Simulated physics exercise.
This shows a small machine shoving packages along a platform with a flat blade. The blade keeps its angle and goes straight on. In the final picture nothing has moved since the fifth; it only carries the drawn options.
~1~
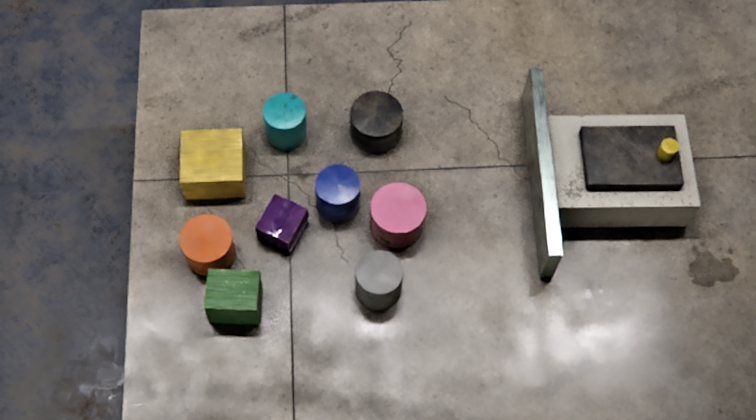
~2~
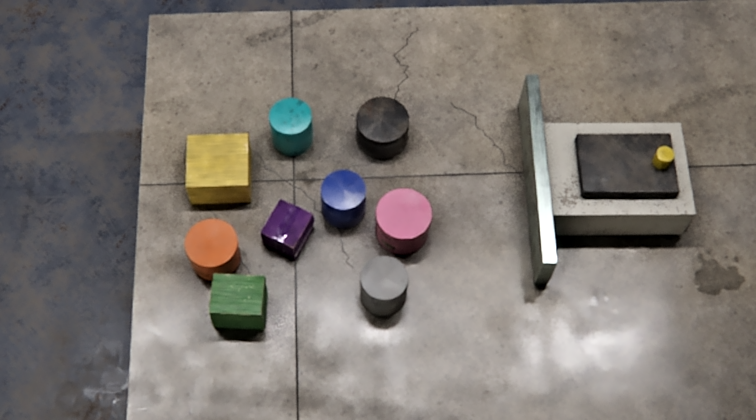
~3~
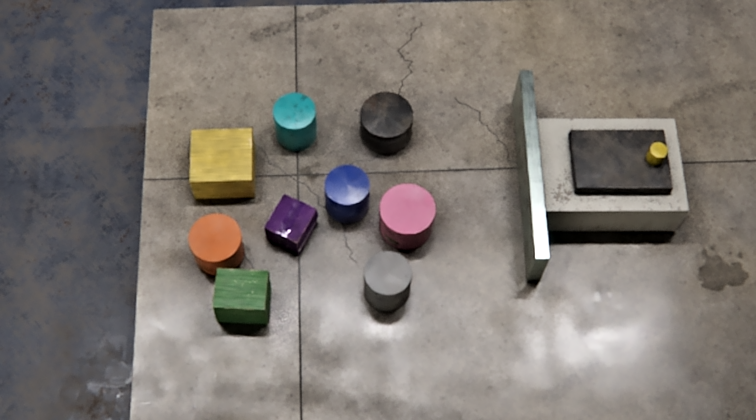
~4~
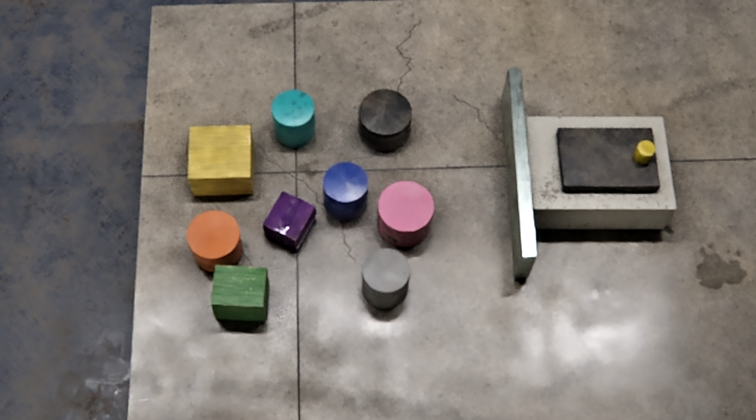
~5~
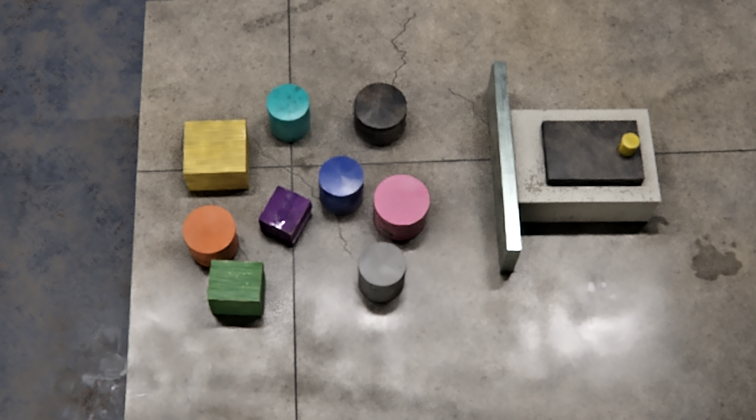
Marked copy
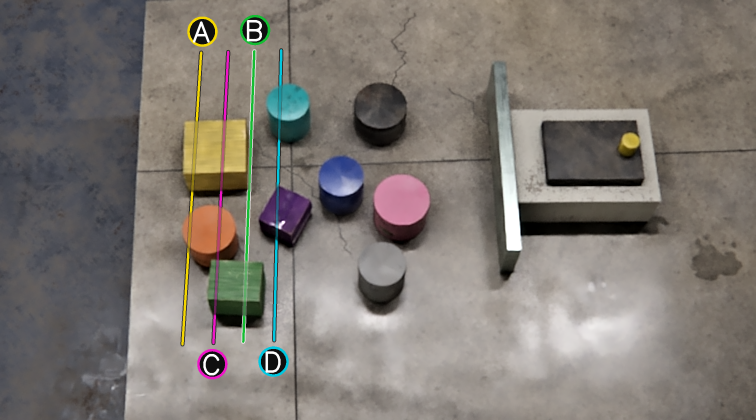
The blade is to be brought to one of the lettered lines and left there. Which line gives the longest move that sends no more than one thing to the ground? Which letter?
No farther than C.
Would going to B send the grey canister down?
By then, no.
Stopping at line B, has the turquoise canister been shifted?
Yes.
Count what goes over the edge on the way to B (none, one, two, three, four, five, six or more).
The count is none.
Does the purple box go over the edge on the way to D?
No.
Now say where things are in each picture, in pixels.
The first frame shows purple box (283, 224); black canister (376, 122); yellow crate (213, 164).
The second frame shows robot (619, 164); green crate (239, 302).
The third frame shows robot (612, 160); turquoise canister (295, 122).
The fourth frame shows robot (600, 159); pink pail (405, 215).
The fifth frame shows robot (585, 151); purple box (286, 216); black canister (380, 114); yellow crate (217, 155).
On the copy, A at (192, 189); B at (249, 187); C at (221, 188); D at (278, 186).
On C. First, robot (484, 155); grey canister (377, 274); black canister (369, 115).
Then, robot (381, 158); orange pail (191, 240); turquoise canister (224, 108).
Finally, robot (301, 161); turquoise canister (149, 96); orange pail (147, 264); none fallen.
By contrast, A drops three; B is within the limit but short; D is within the limit but short.
